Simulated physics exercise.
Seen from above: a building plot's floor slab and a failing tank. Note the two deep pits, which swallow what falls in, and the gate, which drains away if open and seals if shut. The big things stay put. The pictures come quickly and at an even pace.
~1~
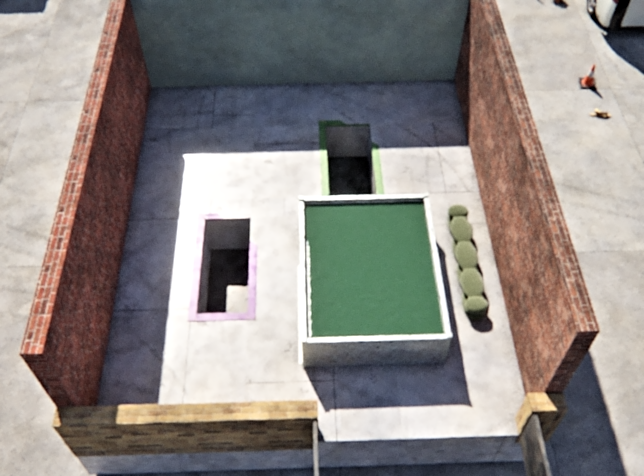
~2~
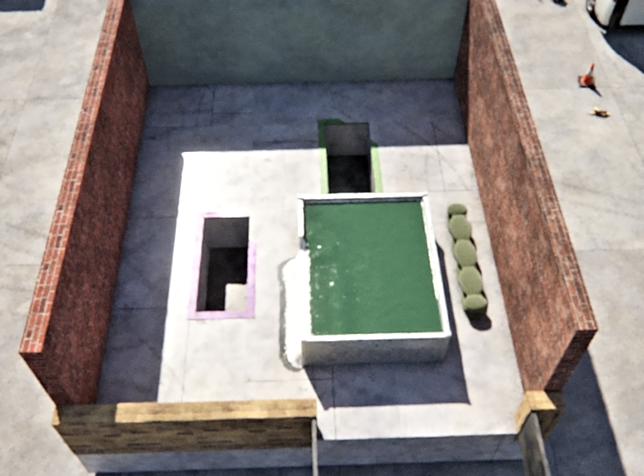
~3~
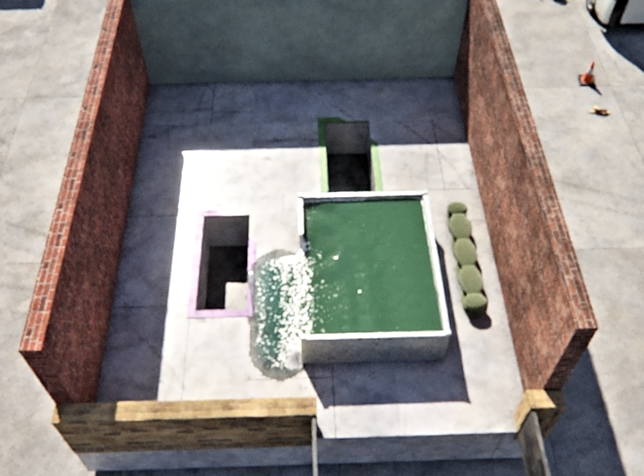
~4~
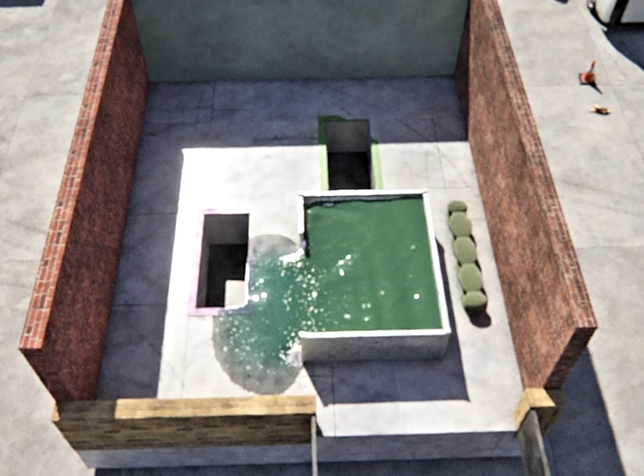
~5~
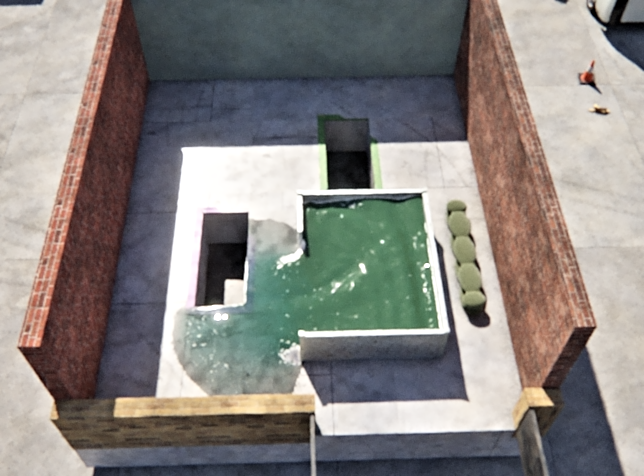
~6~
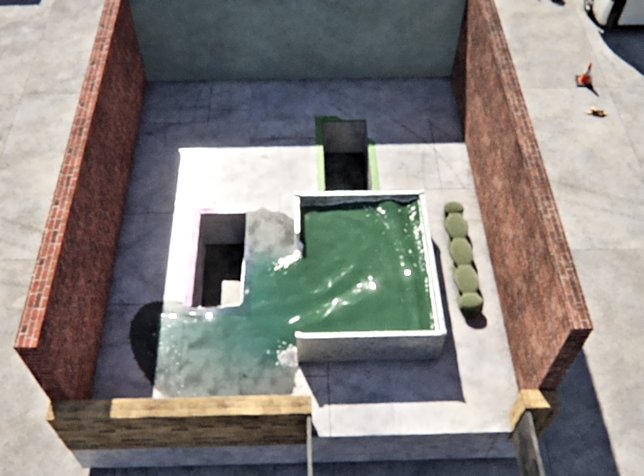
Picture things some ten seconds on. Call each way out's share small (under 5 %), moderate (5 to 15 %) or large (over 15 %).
The gate's share is small. The purple pit's share is large. The green pit's share is small.
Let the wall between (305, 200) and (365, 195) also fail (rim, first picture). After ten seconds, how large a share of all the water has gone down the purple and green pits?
Estimates in per cent: Purple 4, green 40.
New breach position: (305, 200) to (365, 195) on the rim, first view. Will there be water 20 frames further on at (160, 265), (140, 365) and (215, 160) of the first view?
In the order asked: Out of reach, out of reach, sodden.
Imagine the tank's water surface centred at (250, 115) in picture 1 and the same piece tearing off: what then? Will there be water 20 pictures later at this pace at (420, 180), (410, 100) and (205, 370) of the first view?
Spot 1 unwetted, spot 2 wetted, and spot 3 wetted.
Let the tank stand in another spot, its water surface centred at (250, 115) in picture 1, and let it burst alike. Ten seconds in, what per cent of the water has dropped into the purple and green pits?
Tally in per cent: Purple pit 15, green pit 2.
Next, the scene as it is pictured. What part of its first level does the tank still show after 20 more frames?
Estimate: Around 30 %.
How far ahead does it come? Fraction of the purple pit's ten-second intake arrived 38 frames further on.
Estimate: Some 85 per cent.
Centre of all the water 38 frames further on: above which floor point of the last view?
(245, 271).
A moment on, water covers 20 % of the floor; the gate 0 %, the purple pit 13 %, the green pit 0 %.
Next, water covers 25 % of the floor; the gate 0 %, the purple pit 21 %, the green pit 0 %.
Then, water covers 35 % of the floor; the gate 0 %, the purple pit 30 %, the green pit 0 %.
Later, water covers 60 % of the floor; the gate 0 %, the purple pit 42 %, the green pit 0 %.
In the end, water covers 75 % of the floor; the gate 3 %, the purple pit 50 %, the green pit 2 %.
